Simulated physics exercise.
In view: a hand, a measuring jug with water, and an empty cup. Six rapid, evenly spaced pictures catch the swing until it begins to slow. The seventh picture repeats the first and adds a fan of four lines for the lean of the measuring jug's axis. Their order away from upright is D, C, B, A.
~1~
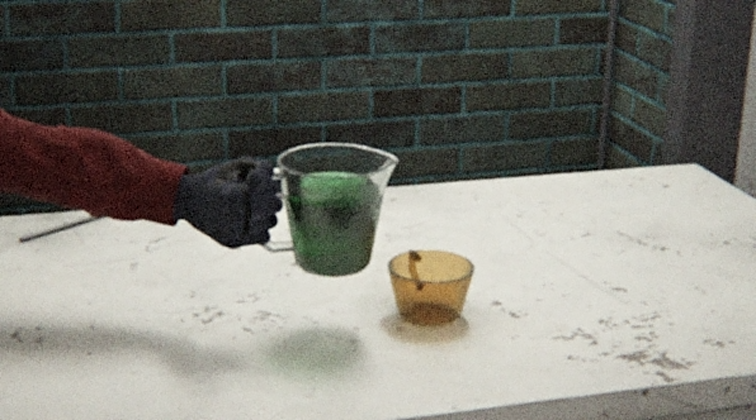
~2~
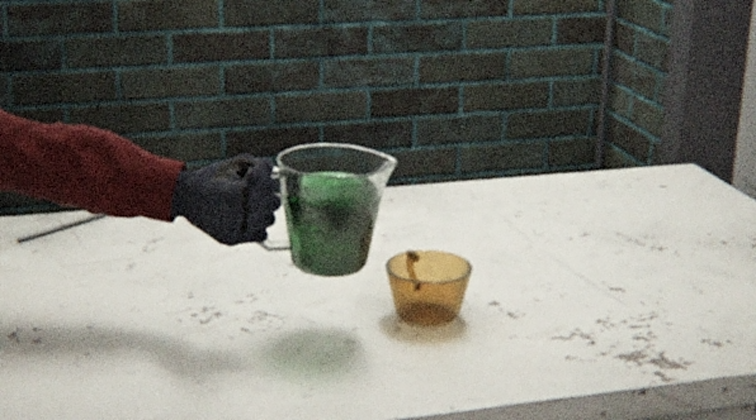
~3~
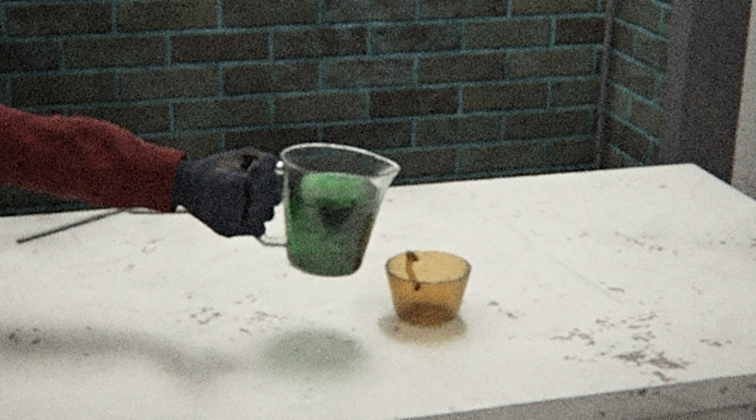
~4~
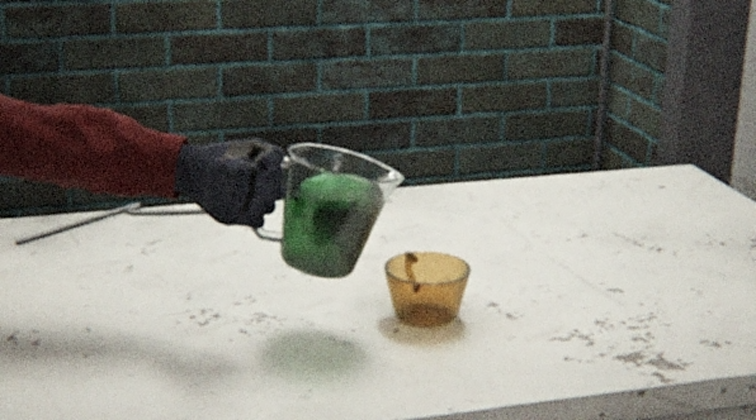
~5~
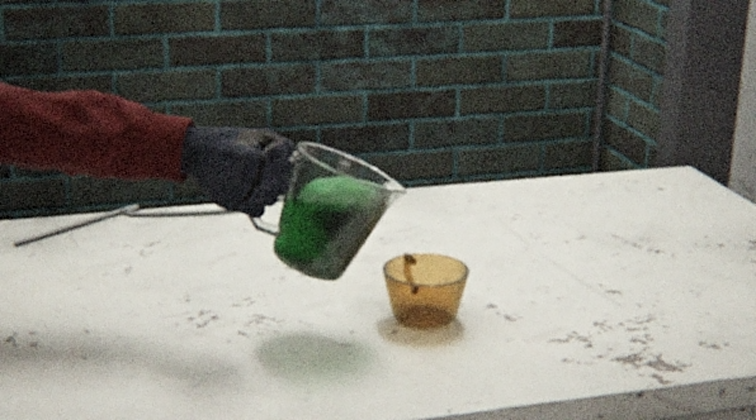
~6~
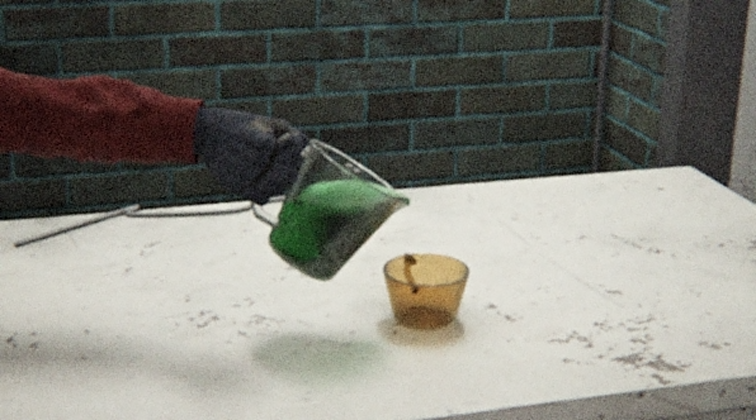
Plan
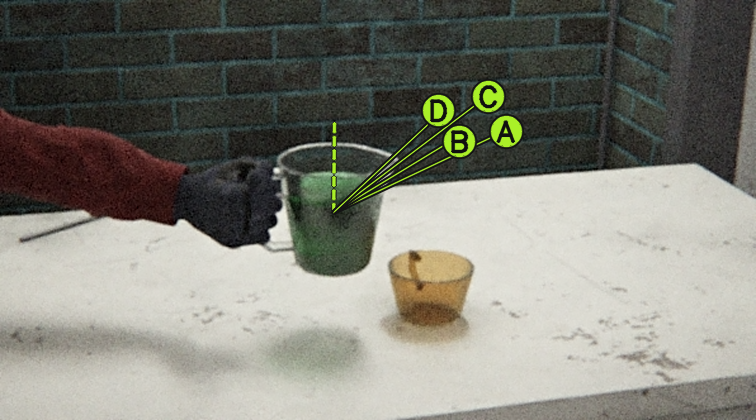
The clip opens with a dark-gloved hand in a red sleeve holding a clear measuring jug of green-looking liquid upright above a white, worn table, left of an empty amber cup. The hand then gradually tilts the jug rightward, lowering its lip toward the cup, while no liquid leaves it.
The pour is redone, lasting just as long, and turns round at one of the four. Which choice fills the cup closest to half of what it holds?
Tilt D does it best.
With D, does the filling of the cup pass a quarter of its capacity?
Yes.
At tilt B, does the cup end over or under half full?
Over.
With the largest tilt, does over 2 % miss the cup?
Yes, it does.
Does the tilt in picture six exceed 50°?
No.
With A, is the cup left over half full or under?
Over.
In lime, A at (490, 137); B at (442, 146); C at (474, 105); D at (427, 124).
With A, the cup ends with about 87 % of what it can hold; 19 % of the water is spilt.
With B, the cup ends with about 78 % of what it can hold; 10 % of the water is spilt.
With C, the cup ends with about 69 % of what it can hold; 3 % of the water is spilt.
With D, the cup ends with about 48 % of what it can hold.
